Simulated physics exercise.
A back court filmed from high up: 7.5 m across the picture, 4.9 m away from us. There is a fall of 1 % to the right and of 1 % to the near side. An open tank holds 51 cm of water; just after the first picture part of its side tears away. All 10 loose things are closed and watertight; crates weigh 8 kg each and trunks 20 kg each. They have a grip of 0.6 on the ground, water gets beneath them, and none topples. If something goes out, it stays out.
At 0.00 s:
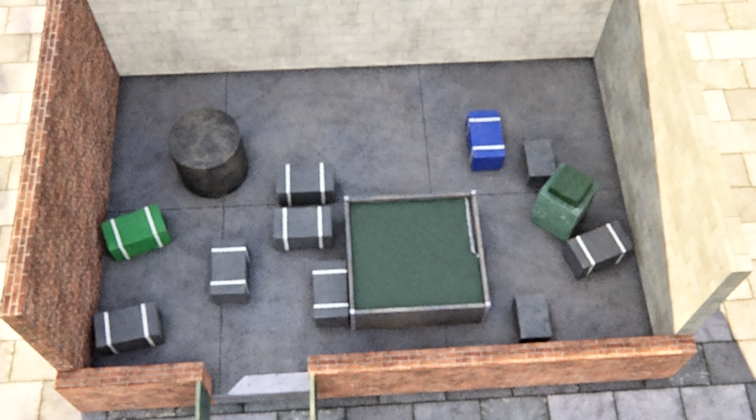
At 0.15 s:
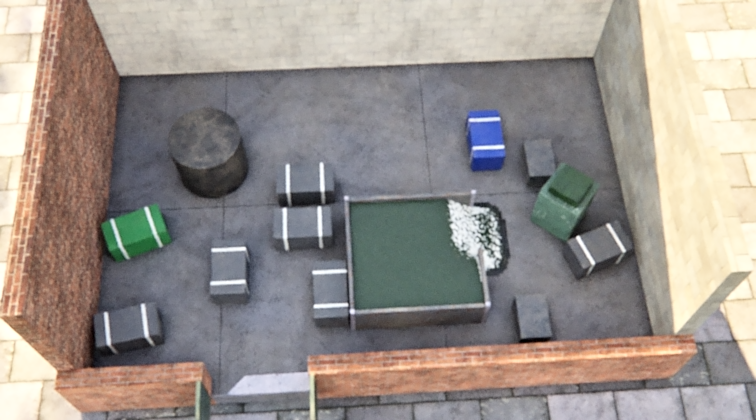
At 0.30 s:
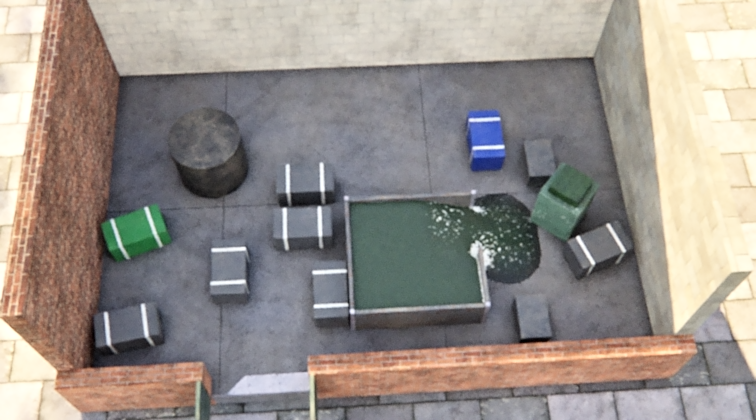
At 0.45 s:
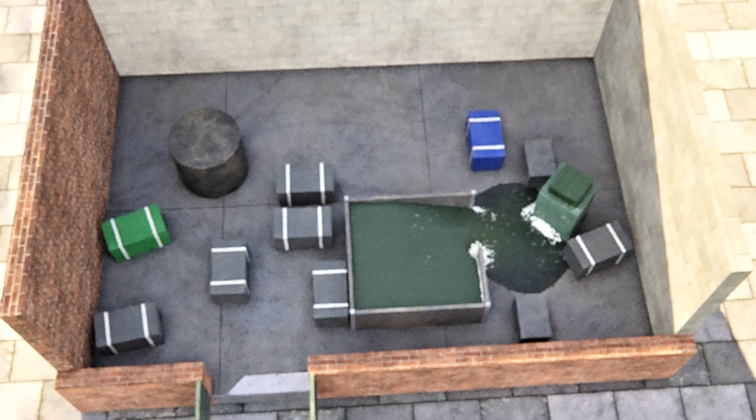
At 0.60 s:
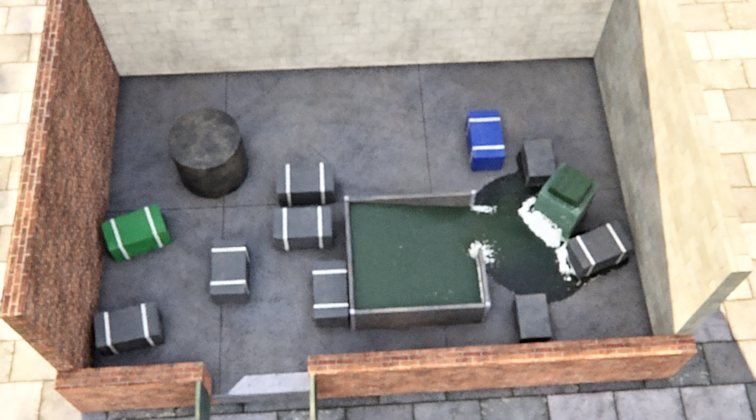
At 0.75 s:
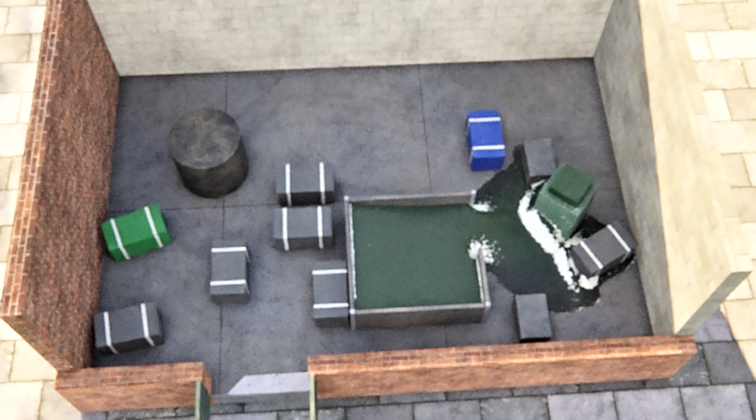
The video shows a walled court seen from above, where dark green water bursts through the right side of an open tank and spreads across the floor, foaming around a green bin-like object and nearby boxes, while both colored trunks stay still.
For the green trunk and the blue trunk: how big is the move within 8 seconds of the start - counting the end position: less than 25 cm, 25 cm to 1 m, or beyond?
Both checked: The green trunk remains near its spot, and the blue trunk remains near its spot.
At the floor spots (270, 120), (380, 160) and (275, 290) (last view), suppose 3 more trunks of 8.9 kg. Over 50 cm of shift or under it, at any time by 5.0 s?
Answers, first to last: Not exceeding, not exceeding, not exceeding.
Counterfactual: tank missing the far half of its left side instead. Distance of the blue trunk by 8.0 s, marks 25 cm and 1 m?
So, for the blue trunk: It holds steady.
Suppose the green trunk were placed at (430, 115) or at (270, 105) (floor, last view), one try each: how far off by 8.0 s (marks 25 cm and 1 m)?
I'd expect that it remains where it was first and remains where it was second.
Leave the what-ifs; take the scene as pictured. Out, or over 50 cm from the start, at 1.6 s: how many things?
The answer is 2.
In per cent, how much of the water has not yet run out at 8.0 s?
98 % or so.
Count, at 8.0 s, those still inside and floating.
Of them, 2.
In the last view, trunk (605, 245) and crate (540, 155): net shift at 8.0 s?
In that order: 150 cm, 200 cm.
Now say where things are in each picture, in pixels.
The first frame shows the green trunk at (133, 227) rests on the ground; the blue trunk at (486, 133) rests on the ground; water covers 2.7 m2; 0 of 10 have shifted.
The second frame shows the green trunk at (133, 227) rests on the ground; the blue trunk at (486, 133) rests on the ground; 3.2 m2 under water; 0 of 10 have shifted.
The third frame shows the green trunk at (133, 227), on the bottom; the blue trunk at (486, 133), on the bottom; water covers 3.8 m2; 0 of 10 have shifted.
The fourth frame shows the green trunk at (133, 227) rests on the ground; the blue trunk at (486, 133), on the bottom; water covers 4.4 m2; 0 of 10 have shifted.
The fifth frame shows the green trunk at (133, 227) rests on the ground; the blue trunk at (486, 133) rests on the ground; 4.8 m2 under water; 0 of 10 have shifted.
The sixth frame shows the green trunk at (133, 227), on the bottom; the blue trunk at (486, 133), on the bottom; 5.2 m2 under water; 1 of 10 have shifted.
After 1.6 s the green trunk is near (133, 227), 0.0 m from its start, aground; the blue trunk is near (486, 133), 0.0 m from its start, aground; 0 of 10 are out; 0 afloat.
After 3.6 s the green trunk is near (133, 227), 0.0 m from its start, aground; the blue trunk is near (486, 133), 0.0 m from its start, aground; 0 of 10 are out; 1 afloat.
After 5.6 s the green trunk is near (133, 227), 0.0 m from its start, aground; the blue trunk is near (486, 134), 0.0 m from its start, aground; 0 of 10 are out; 2 afloat.
After 8.0 s the green trunk is near (133, 227), 0.0 m from its start, aground; the blue trunk is near (478, 134), 0.1 m from its start, aground; 0 of 10 are out; 2 afloat.
